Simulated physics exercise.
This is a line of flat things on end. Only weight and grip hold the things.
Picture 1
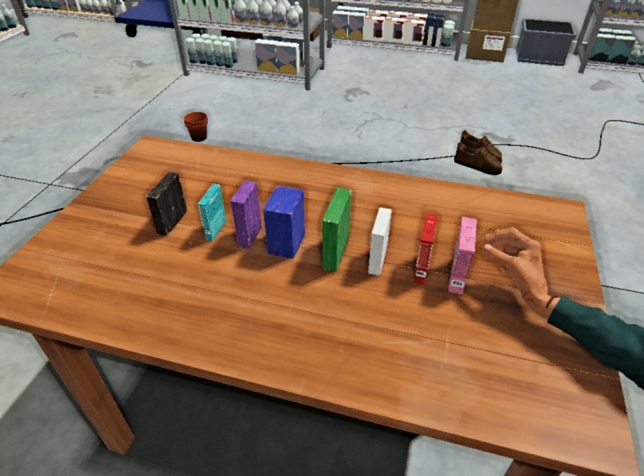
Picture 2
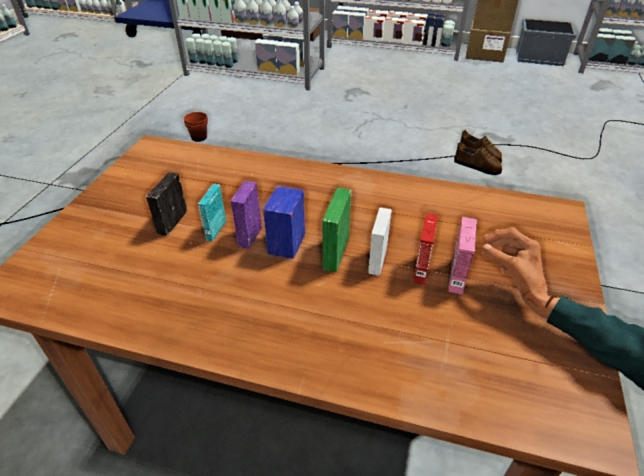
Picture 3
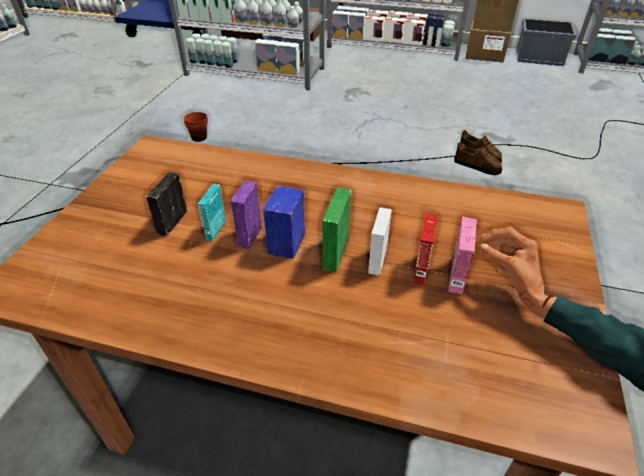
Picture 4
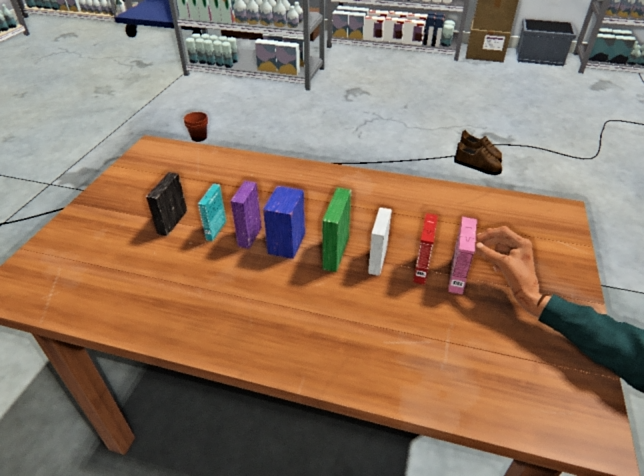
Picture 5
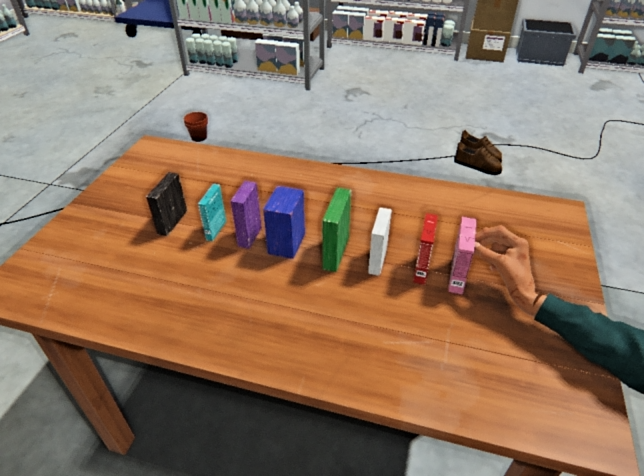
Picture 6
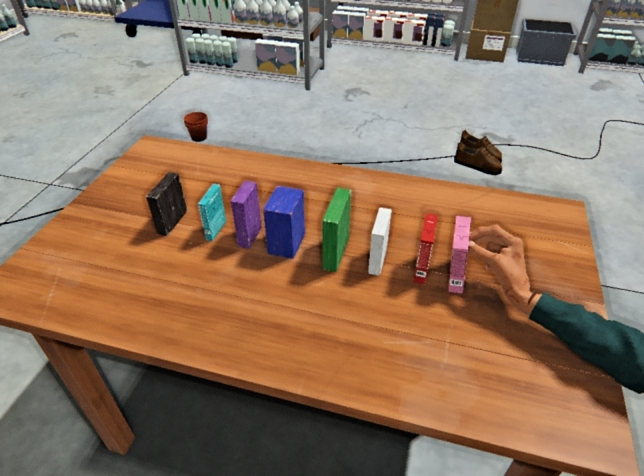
In a storeroom with stocked shelves, a row of upright, differently coloured packets and blocks stands on a wooden table. A hand at the right moves slightly left to the pink packet at the end and tilts it a little leftward.
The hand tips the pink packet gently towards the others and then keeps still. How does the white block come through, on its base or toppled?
The white block topples.
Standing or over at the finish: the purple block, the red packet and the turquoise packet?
The purple block stays upright; the red packet tips over; the turquoise packet keeps standing.
Then, 0.40 s later than the last frame, pink packet 55° over; red packet tilted by 39°.
Then, 0.50 s later than the last frame, pink packet 67° over; white block tilted by 41° near (364, 241); red packet tilted by 59°; green block tilted by 5°.
Then, 0.70 s later than the last frame, pink packet 70° over; white block tilted by 63° near (356, 244); red packet tilted by 68°; green block tilted by 33°.
Then, 2.40 s later than the last frame, pink packet 71° over; white block tilted by 67° near (356, 246); red packet tilted by 69°; green block tilted by 32°.
When it is over, lying over on the table, red packet and white block; moved from the start, green block; left askew, blue block; the other 2 as before. End places, in pixels of the last picture, white block near (356, 246).
